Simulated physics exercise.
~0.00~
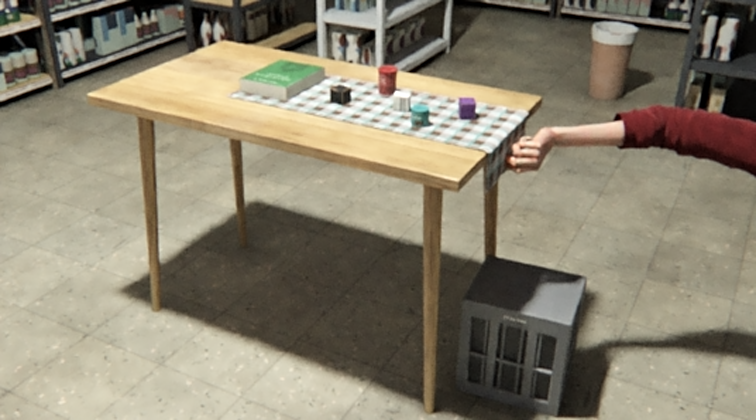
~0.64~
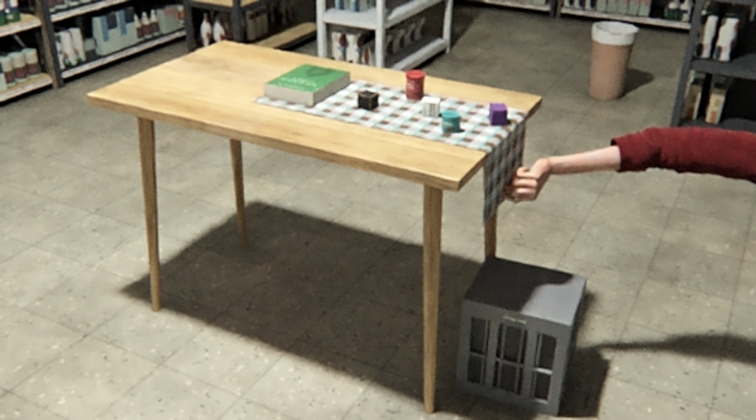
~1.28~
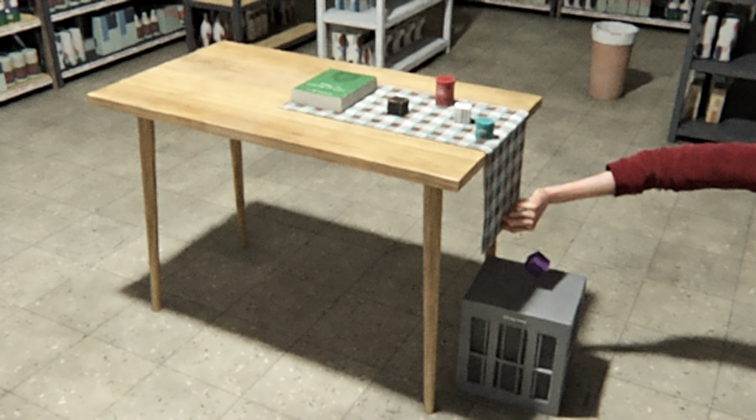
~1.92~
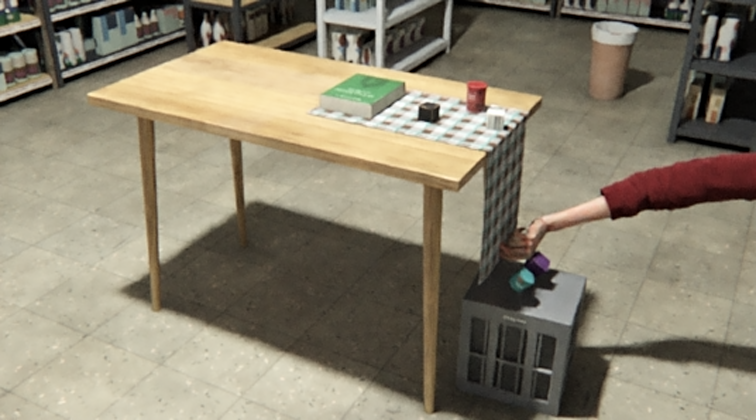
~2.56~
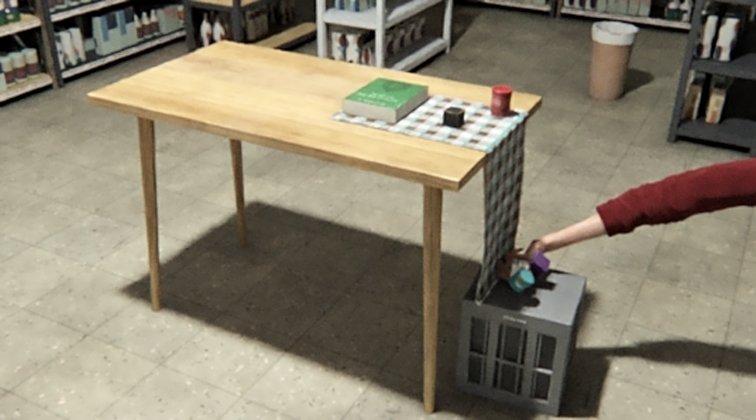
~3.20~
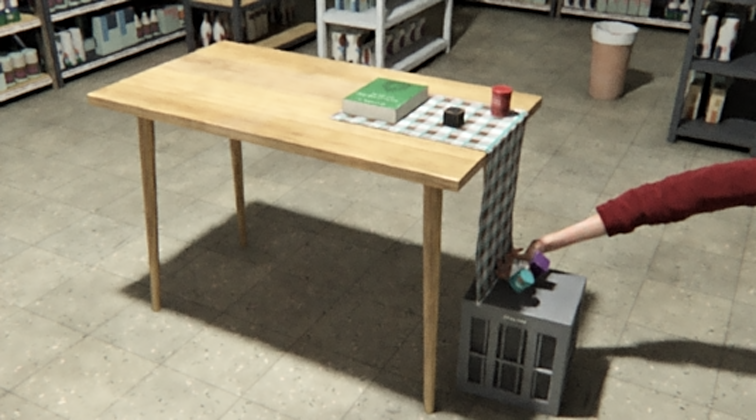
A hand pulls a checkered cloth off a table, dropping three small objects onto a crate.
